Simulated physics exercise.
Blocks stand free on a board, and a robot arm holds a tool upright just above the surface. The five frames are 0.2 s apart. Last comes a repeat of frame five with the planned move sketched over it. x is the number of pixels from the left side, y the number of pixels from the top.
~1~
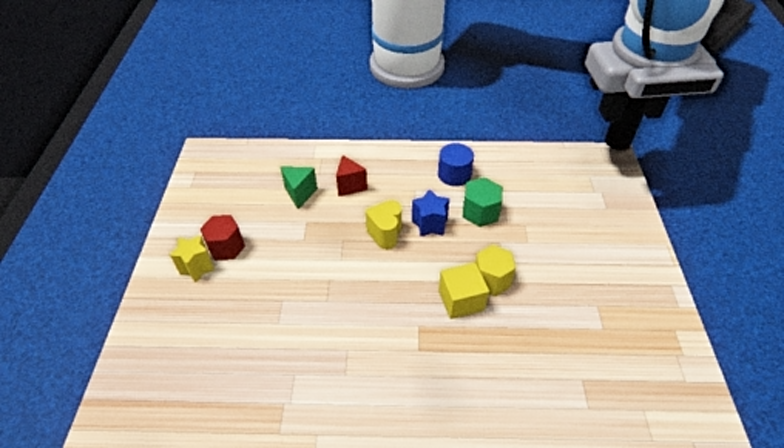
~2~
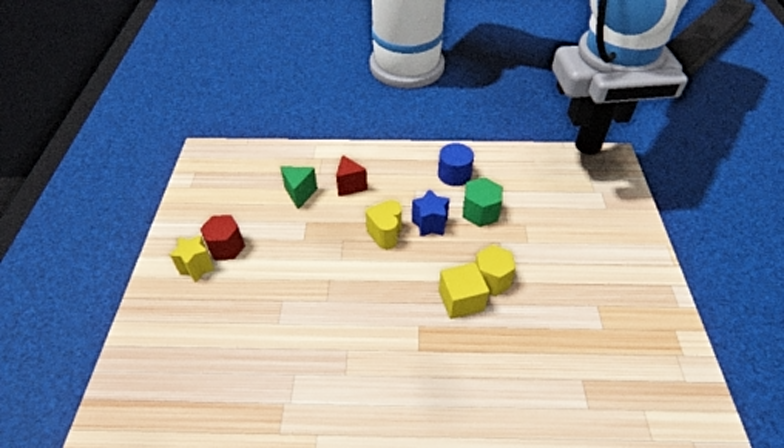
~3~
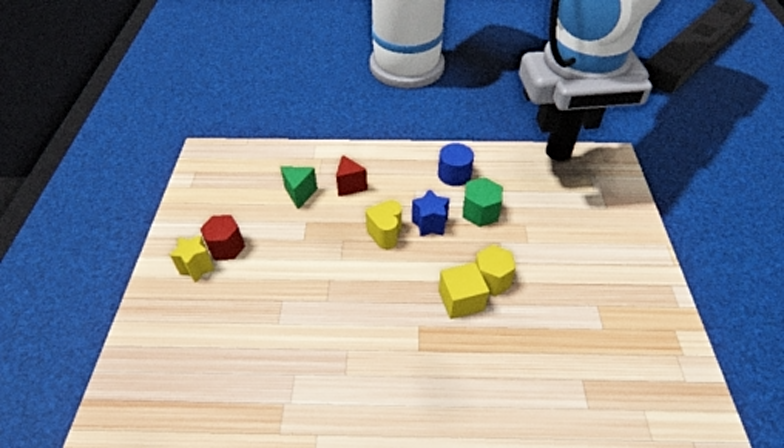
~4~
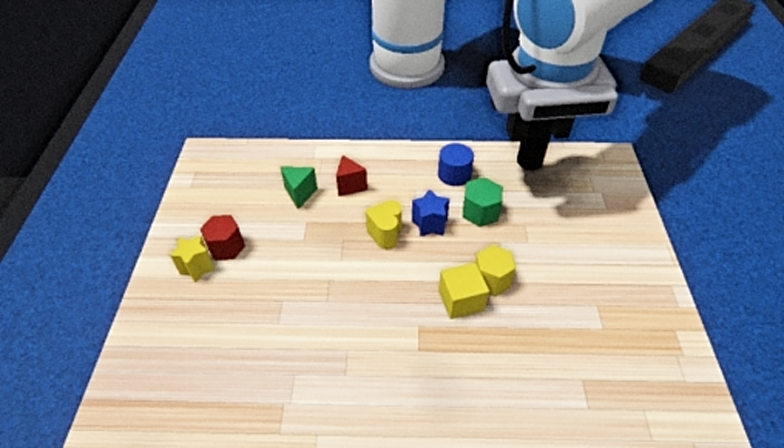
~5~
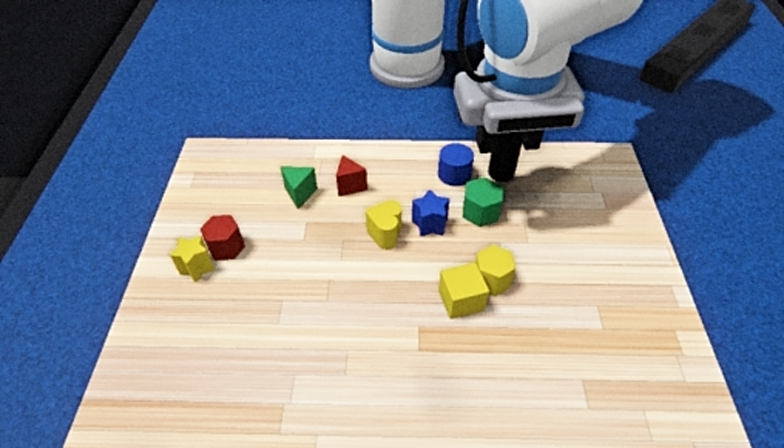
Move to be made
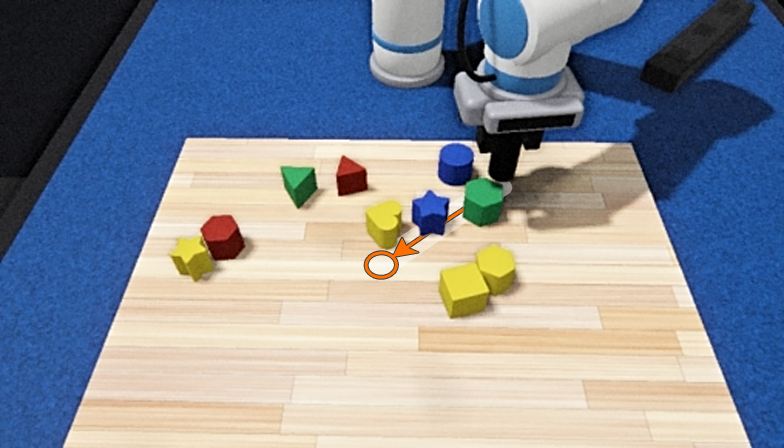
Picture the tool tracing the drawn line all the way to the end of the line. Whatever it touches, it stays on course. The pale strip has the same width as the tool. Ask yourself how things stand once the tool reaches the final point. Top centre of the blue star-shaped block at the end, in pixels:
Expect it around (354, 234).
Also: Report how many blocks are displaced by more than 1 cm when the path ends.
Total: Three-plus.
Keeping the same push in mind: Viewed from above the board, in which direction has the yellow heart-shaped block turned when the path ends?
My answer: Clockwise.
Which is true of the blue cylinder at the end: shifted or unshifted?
It will be resting on its spot.
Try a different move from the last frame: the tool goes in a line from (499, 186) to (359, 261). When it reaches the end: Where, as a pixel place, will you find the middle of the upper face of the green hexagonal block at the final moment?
The point I'd pick in the picture is (471, 214).
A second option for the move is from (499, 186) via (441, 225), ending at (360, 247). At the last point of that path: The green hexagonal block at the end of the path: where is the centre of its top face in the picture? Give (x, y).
When the path ends, it will be at (464, 226).
Drawn move, from (499, 186) directly to (381, 265).
The first path, step by step. One third of the way, tool (463, 197); green hexagonal block (470, 215), turned 50° anticlockwise.
Two thirds of the way, tool (424, 223); yellow heart-shaped block (365, 218); blue star-shaped block (395, 220), turned 45° clockwise; green hexagonal block (468, 223), turned 75° anticlockwise.
At the end, tool (381, 252); yellow heart-shaped block (333, 218), turned 50° clockwise; blue star-shaped block (354, 234), turned 85° clockwise; blue cylinder still; green hexagonal block (468, 223), turned 75° anticlockwise.
